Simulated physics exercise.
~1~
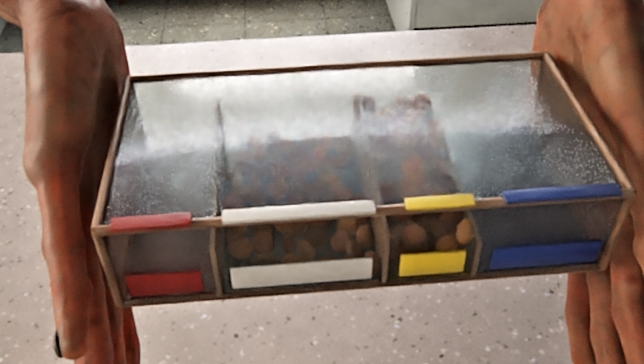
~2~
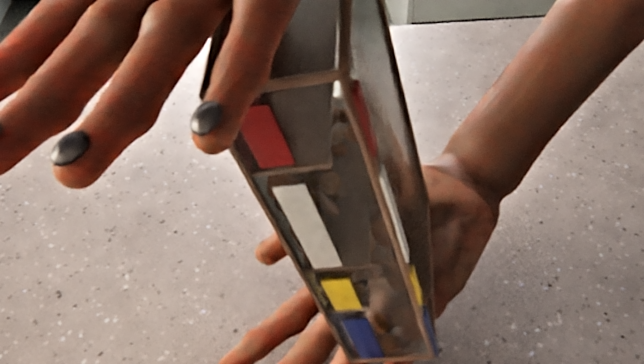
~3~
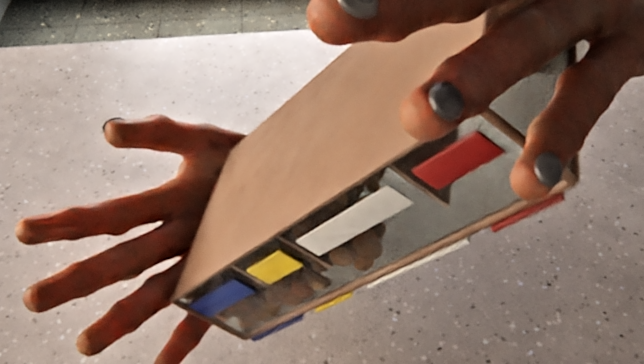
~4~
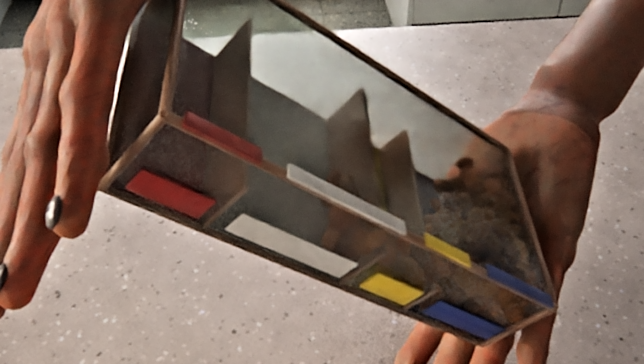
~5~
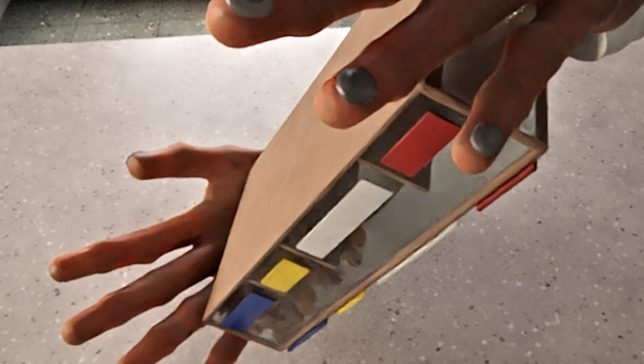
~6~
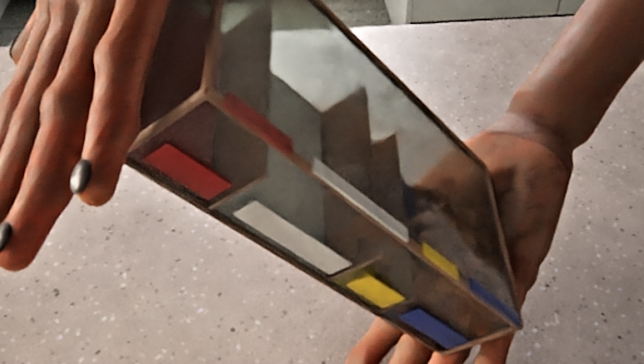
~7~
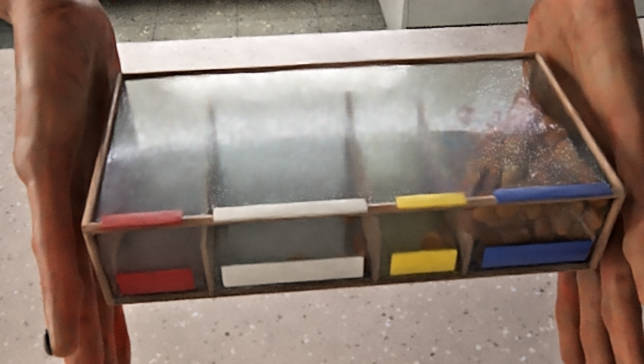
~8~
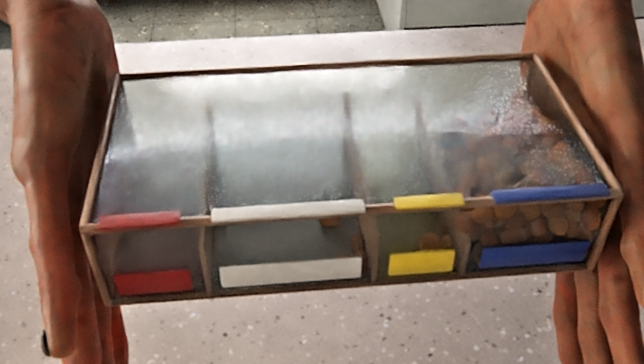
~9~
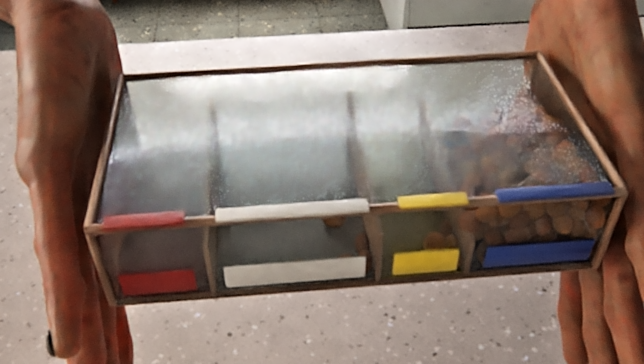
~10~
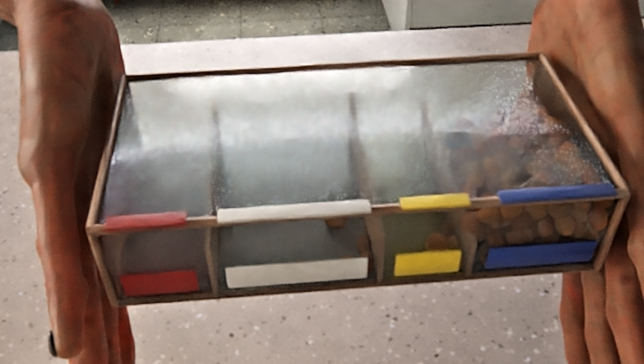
Above a pale speckled counter, two hands hold a shallow box with a clear lid and four compartments marked red, white, yellow and blue, its small brown pieces lying mostly behind the white and yellow labels. The hands tip it steeply, blue end down, and keep turning until its plain underside faces up at a slant. They swing it partway back, roll it over again, then bring it back through a steep tilt to level. The box stays there, with nearly all the pieces heaped in the blue compartment at the right and only a few left elsewhere.
